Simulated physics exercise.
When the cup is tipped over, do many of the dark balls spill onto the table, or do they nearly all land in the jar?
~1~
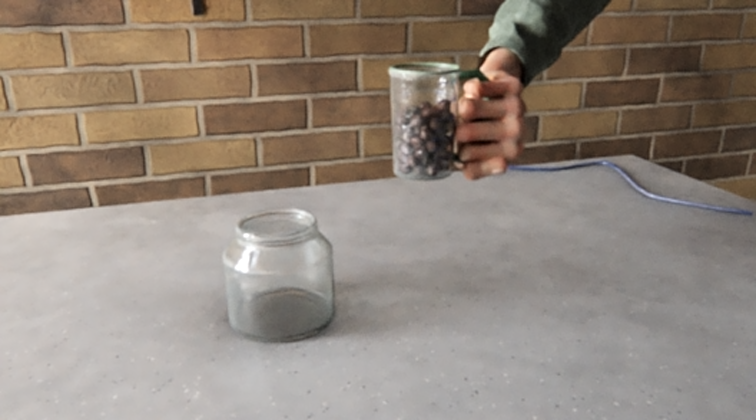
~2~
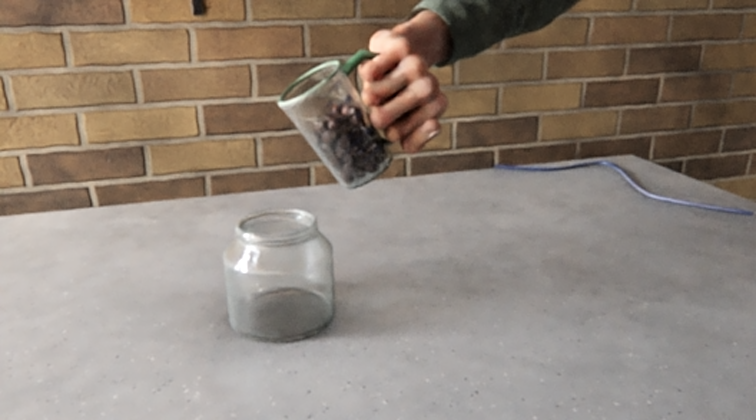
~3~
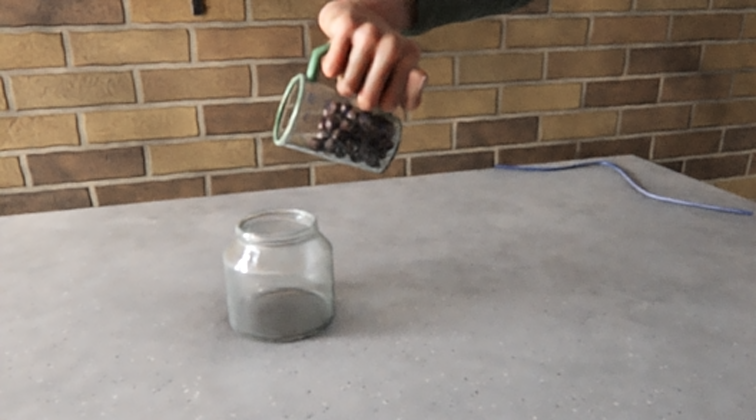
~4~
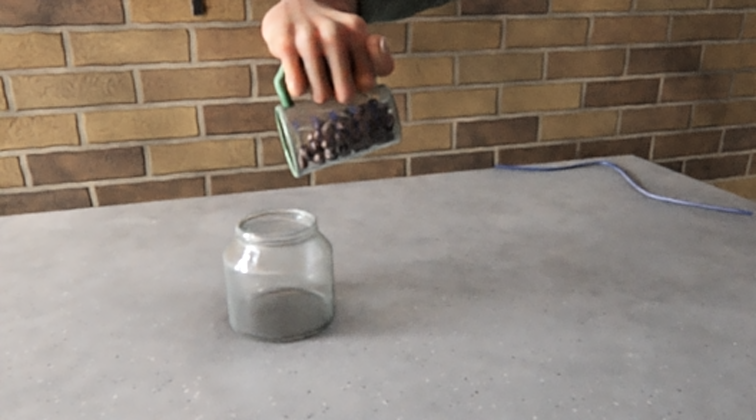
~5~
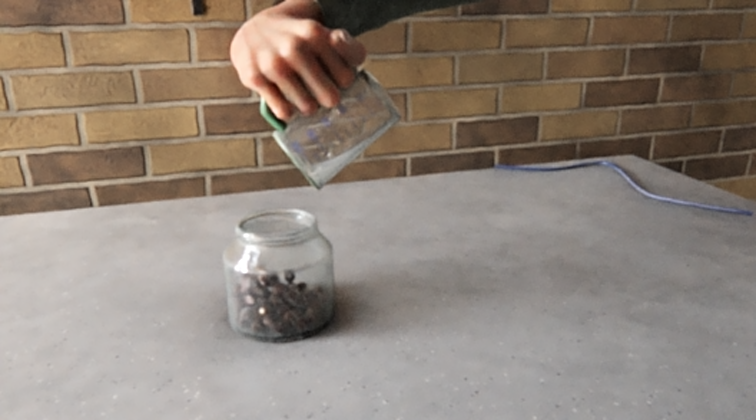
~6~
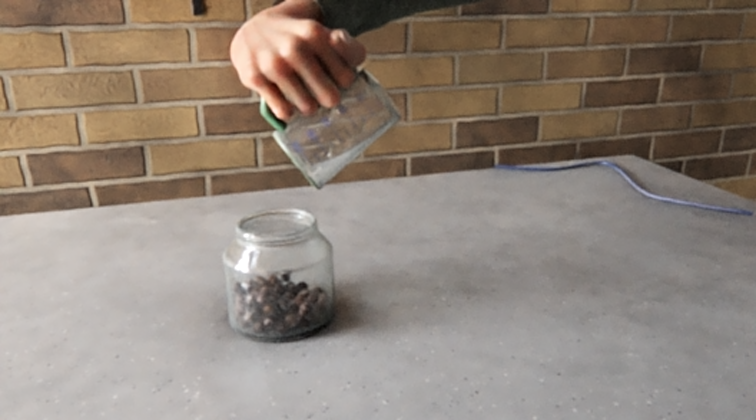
They nearly all land in the jar. Hardly any end up on the table or stay behind in the cup.
